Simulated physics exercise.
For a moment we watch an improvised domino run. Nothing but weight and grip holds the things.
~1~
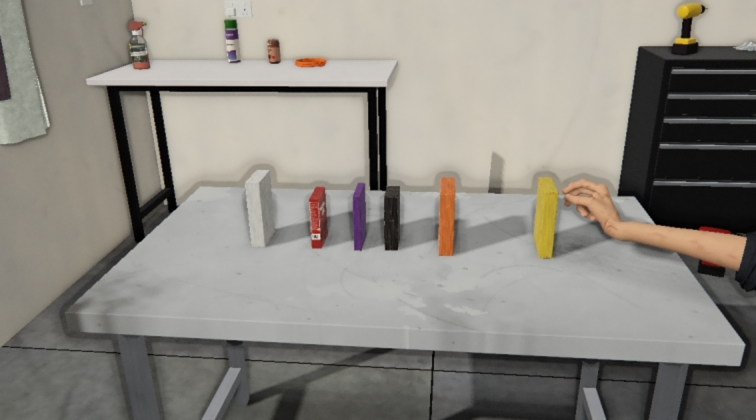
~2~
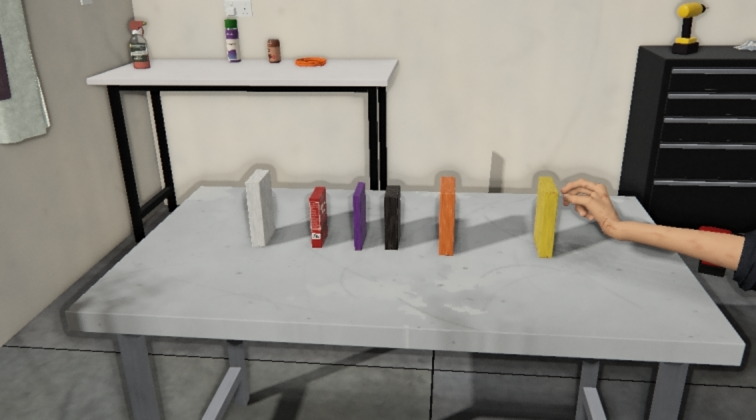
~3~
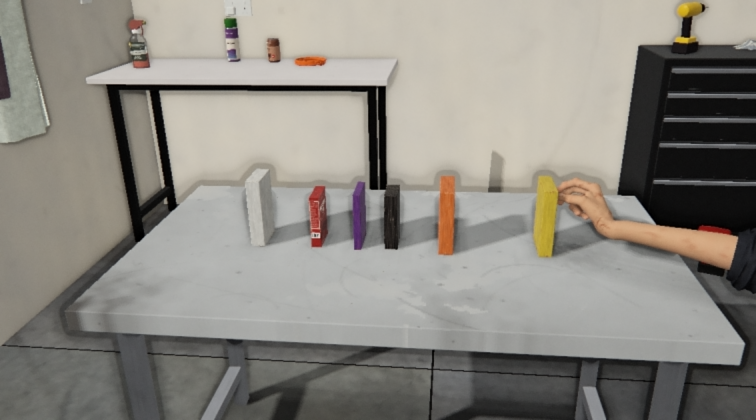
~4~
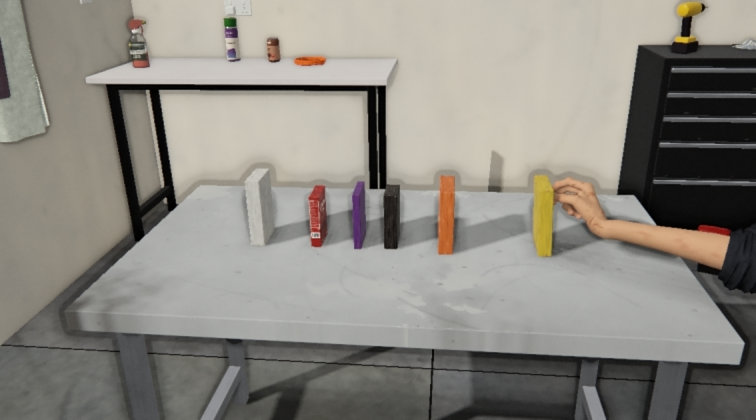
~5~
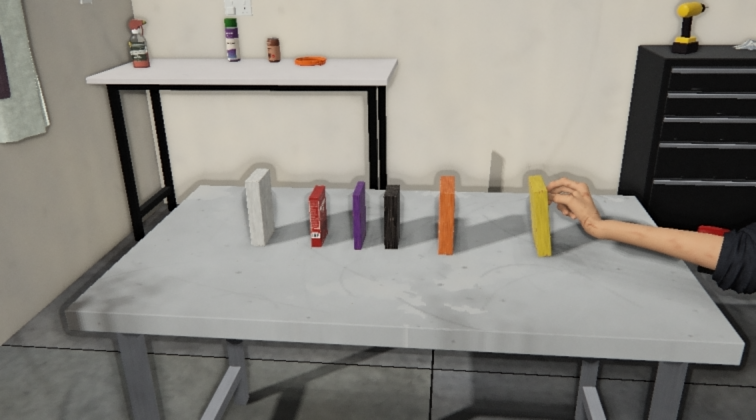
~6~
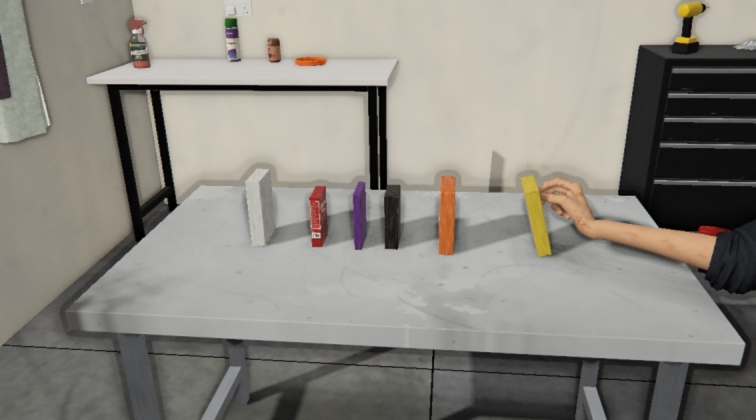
The footage shows six upright pieces spaced in a row on a grey table, white, red, purple, black, orange and yellow from left to right, as a hand at the right pushes the yellow block, tilting it leftward.
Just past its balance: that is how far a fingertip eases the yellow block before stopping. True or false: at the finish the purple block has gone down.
False, it is still up.
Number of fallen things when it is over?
1.
Then, 0.20 s after the last picture, yellow block 47° over.
Then, 0.30 s after the last picture, yellow block 90° over.
Then, 0.40 s after the last picture, yellow block 89° over.
At rest, all 4 in place. Seen from the same camera at the end, purple block near (360, 216).
